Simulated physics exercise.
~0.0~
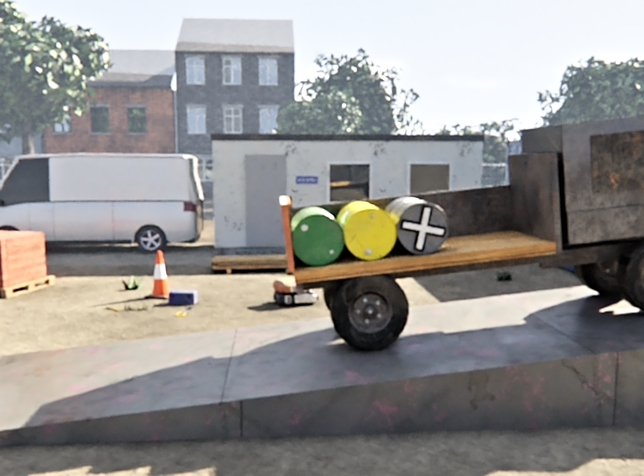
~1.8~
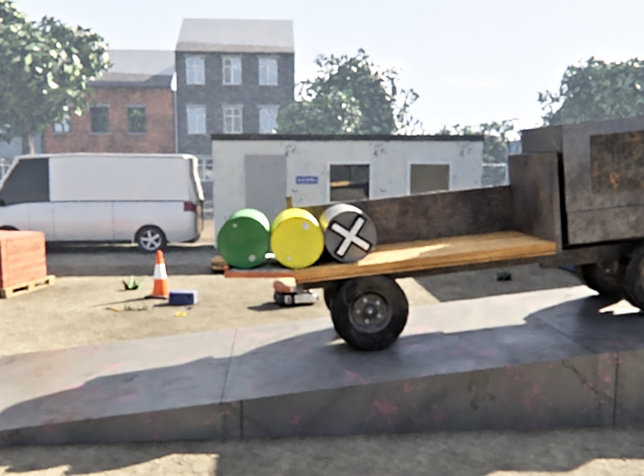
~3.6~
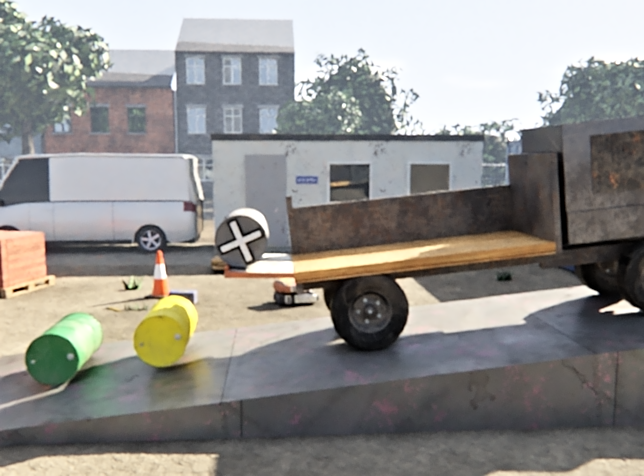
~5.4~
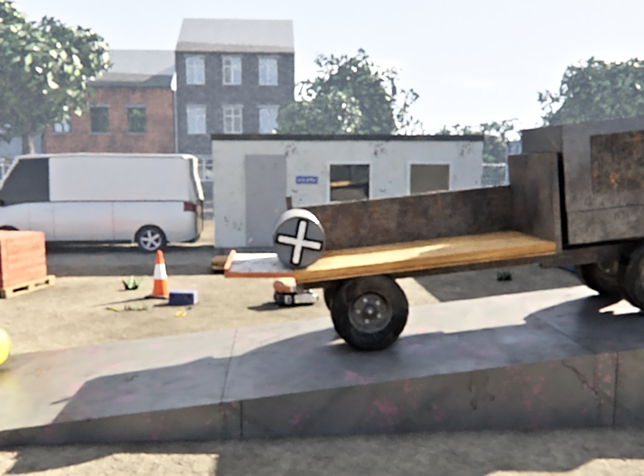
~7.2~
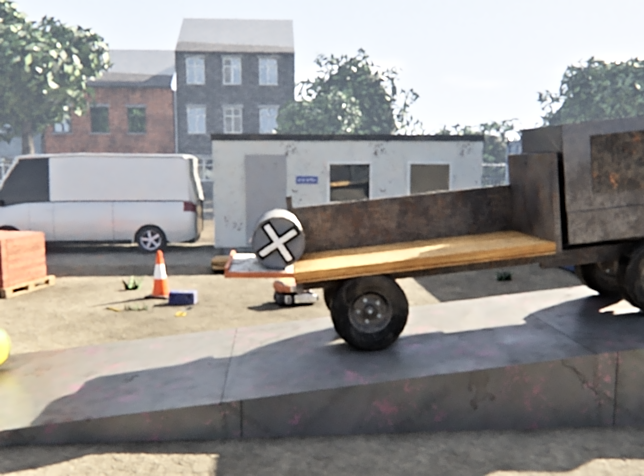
The green, yellow and white-crossed drums rolled left along the truck's bed once the tailgate dropped open, and the green and yellow ones tumbled off and rolled down the ramp, while the crossed one rocked back and forth and stayed on the truck.
